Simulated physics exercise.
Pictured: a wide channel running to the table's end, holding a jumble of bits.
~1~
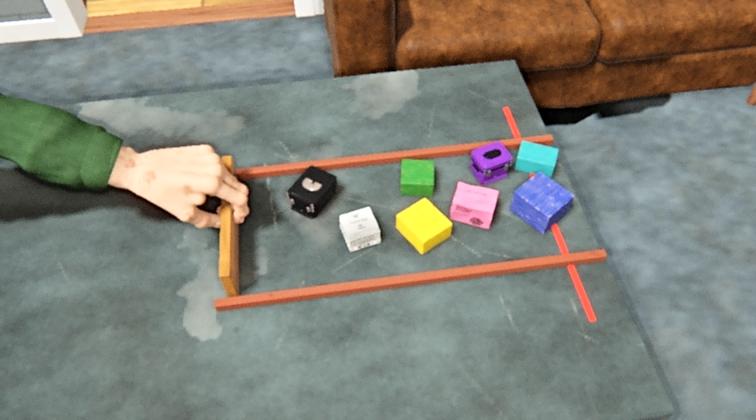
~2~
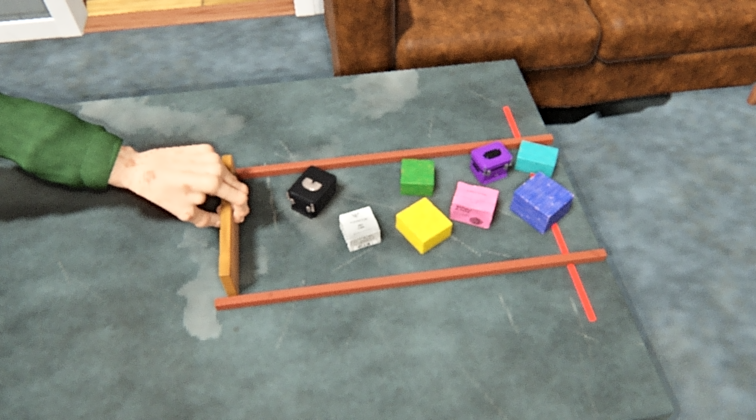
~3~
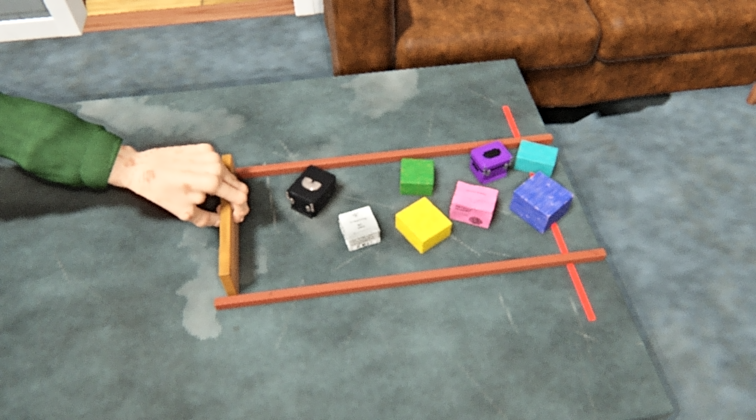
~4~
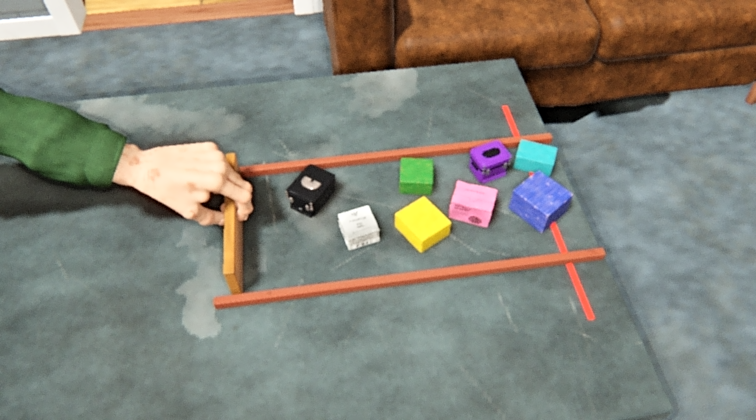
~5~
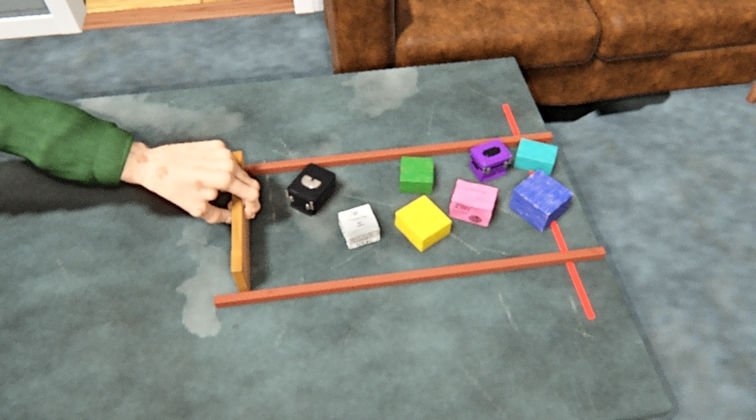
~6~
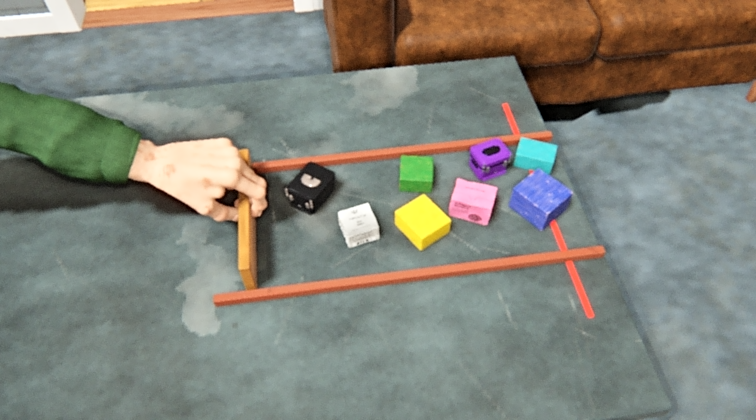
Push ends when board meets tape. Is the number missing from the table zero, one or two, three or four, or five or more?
Drops: Above four.
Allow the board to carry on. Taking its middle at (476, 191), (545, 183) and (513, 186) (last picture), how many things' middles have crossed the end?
Per position: 2 / 6 / 4.
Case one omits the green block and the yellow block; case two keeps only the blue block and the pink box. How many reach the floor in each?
Result, first then second: 4, 4.
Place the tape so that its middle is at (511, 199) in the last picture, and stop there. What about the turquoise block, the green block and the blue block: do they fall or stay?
As for the turquoise block, it does not stay; the green block keeps its spot; the blue block does not stay.
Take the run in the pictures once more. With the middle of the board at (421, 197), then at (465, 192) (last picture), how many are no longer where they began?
First position 7; second position 8.
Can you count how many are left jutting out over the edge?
I'd say 0 of them.
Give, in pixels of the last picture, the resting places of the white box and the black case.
White box: About (564, 201); black case: About (546, 155).
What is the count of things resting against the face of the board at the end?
The count in contact is 2.
Soon after, none off yet; turquoise block at rest near (535, 156); blue block at rest near (540, 199); purple case at rest near (489, 160).
After that, none off yet; turquoise block displaced a little near (553, 153); blue block displaced about its own width near (578, 195); purple case displaced about its own width near (518, 158).
In the end, the number that fall off is five or more; gone, yellow block, green block, pink box, purple case, blue block and turquoise block.
